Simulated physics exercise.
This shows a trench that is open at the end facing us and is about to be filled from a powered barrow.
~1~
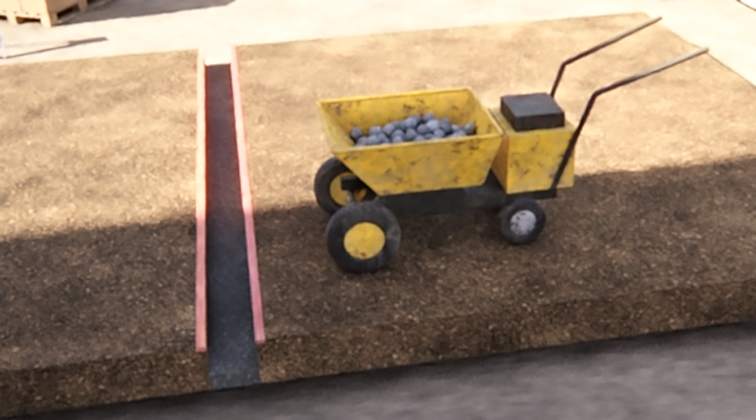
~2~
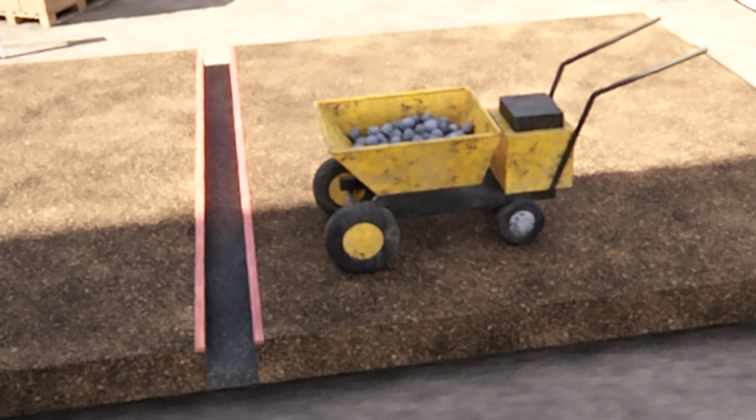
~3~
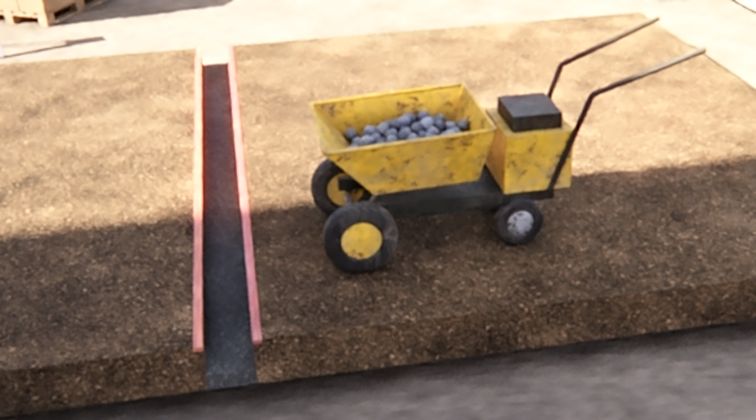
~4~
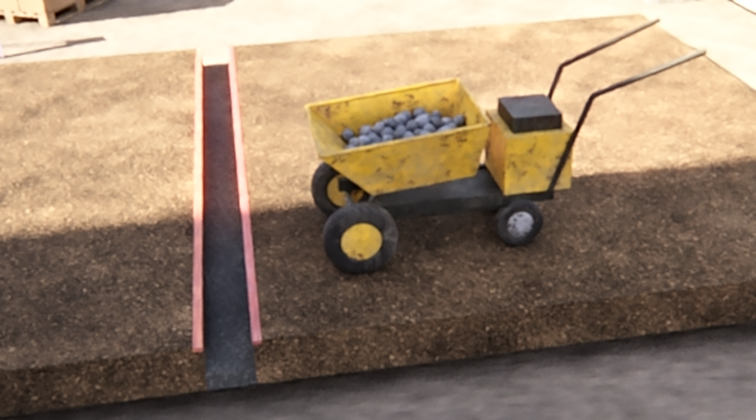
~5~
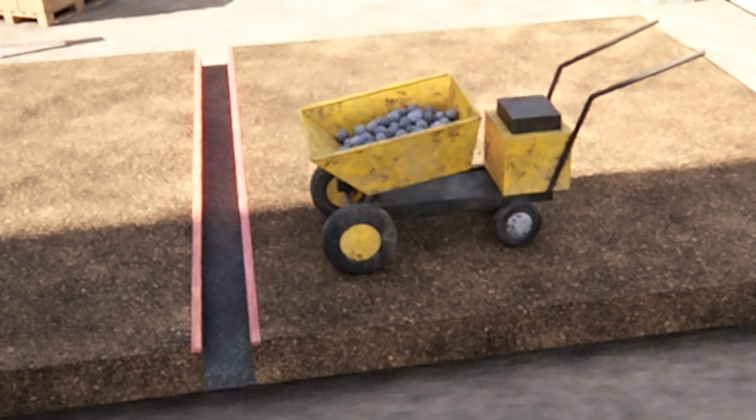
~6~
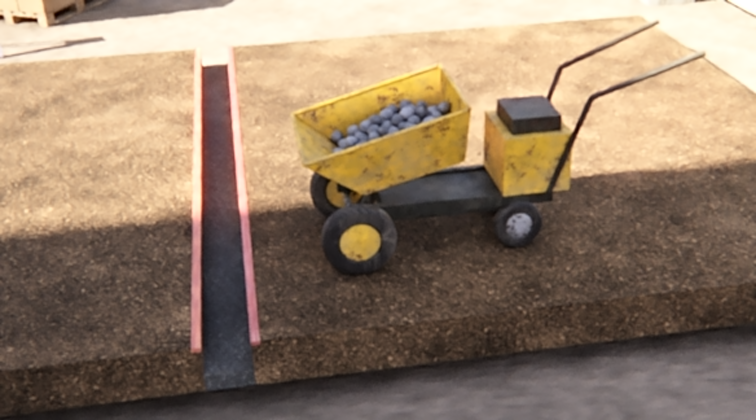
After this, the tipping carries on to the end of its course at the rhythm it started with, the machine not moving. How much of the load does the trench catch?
The portion in the trench is the greater one.
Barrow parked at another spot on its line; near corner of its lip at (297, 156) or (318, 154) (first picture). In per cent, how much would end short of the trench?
The first gives 0 %, the second 0 %.
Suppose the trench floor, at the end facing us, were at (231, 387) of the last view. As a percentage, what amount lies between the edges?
100 per cent, roughly.
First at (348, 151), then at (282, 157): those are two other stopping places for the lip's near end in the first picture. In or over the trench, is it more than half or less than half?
Spot 1 gives the bigger portion, spot 2 gives the minor portion.
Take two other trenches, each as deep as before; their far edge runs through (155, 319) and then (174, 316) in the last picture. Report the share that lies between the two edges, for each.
Result, try 1: 100 in a hundred; try 2: 100 in a hundred.
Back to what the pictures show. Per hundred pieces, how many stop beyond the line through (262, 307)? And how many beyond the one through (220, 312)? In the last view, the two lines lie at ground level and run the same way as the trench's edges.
Some 100 and some 40 per cent, respectively.
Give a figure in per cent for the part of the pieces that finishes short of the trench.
About 10 per cent.
Shortly afterwards, skip tipped well over; the whole lot in the skip.
Next, skip tipped steeply; all but a few in the skip; only a few short of the trench; only a few in or heaped over the trench; only a few falling.
Some moments later, skip tipped right over; a little in the skip; only a few short of the trench; the bulk in or heaped over the trench; a little beyond it.
In the end, skip tipped right over; a little short of the trench; the bulk in or heaped over the trench; a little beyond it.
